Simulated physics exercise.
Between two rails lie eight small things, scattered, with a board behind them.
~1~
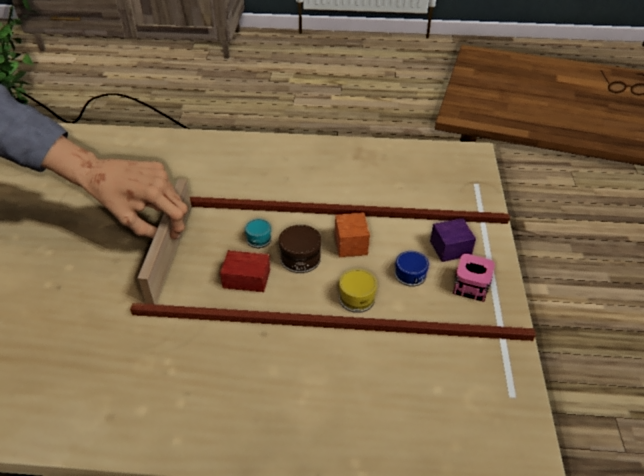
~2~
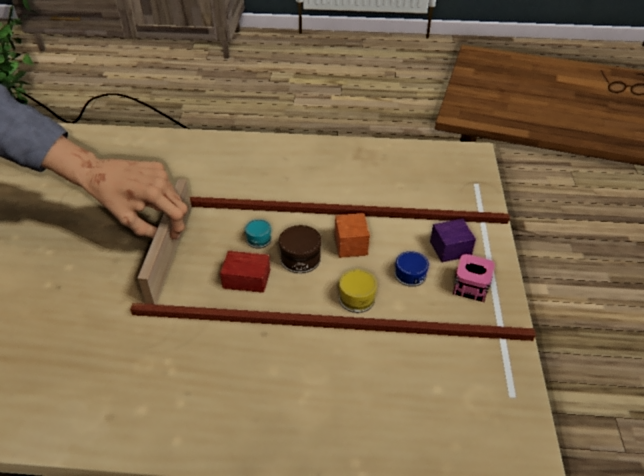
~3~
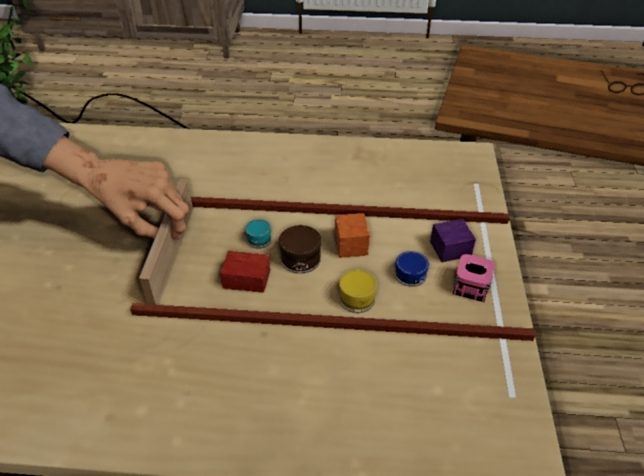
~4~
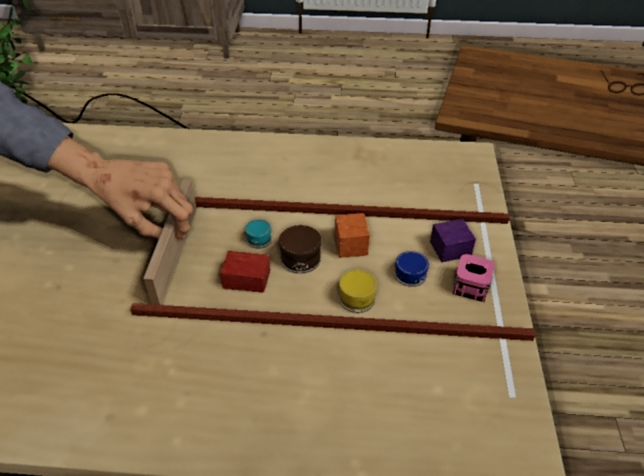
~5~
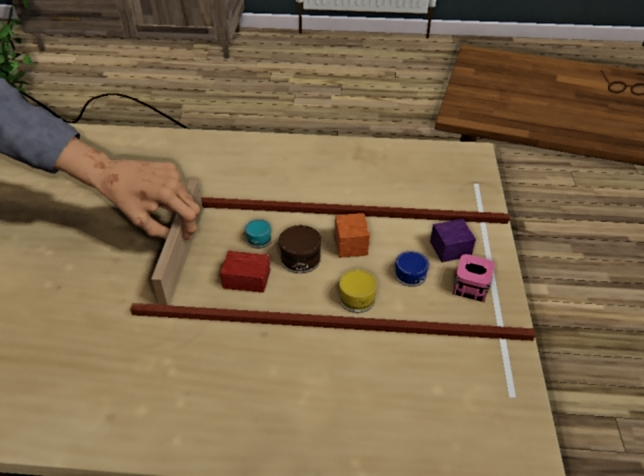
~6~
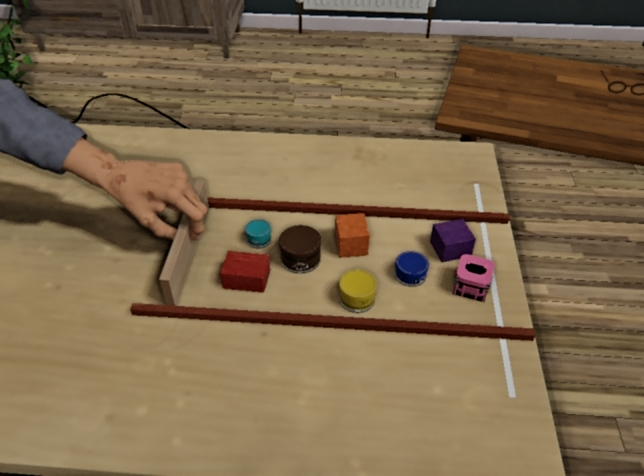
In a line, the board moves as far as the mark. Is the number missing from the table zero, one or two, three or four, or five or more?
It is five or more.
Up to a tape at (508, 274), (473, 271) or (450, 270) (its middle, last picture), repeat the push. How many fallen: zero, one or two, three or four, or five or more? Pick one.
Falls: 5 or more; 3 or 4; just one or two.
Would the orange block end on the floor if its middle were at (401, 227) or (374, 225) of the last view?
Result by position: It leaves the top / leaves the top.
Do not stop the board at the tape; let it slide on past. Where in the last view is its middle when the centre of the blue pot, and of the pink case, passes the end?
The middle is at (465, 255) when it's the blue pot, and at (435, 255) when it's the pink case.
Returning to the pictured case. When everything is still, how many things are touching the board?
That makes 3.
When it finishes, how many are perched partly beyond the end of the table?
Tally: 2.
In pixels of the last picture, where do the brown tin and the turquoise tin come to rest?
The first near (514, 261), the second near (500, 236).
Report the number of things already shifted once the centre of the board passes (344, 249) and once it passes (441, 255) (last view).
That gives 5 for the first and 8 for the second.
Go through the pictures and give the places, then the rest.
The first picture shows pink case (474, 277); purple block (453, 240); blue pot (412, 268); board (167, 239); tape (491, 272).
The second picture shows purple block (452, 240); brown tin (300, 249).
The third picture shows blue pot (411, 269); orange block (352, 235).
The fourth picture shows pink case (474, 278); yellow pot (358, 291).
The fifth picture shows purple block (452, 240); red block (246, 271).
The sixth picture shows pink case (474, 278); purple block (452, 240); blue pot (411, 269); board (187, 240); tape (491, 272).
Soon after, none off yet; pink case at rest near (474, 278); purple block at rest near (452, 240); blue pot at rest near (411, 269).
At rest, the number that fall off is five or more; fallen, orange block, yellow pot, blue pot, purple block and pink case.
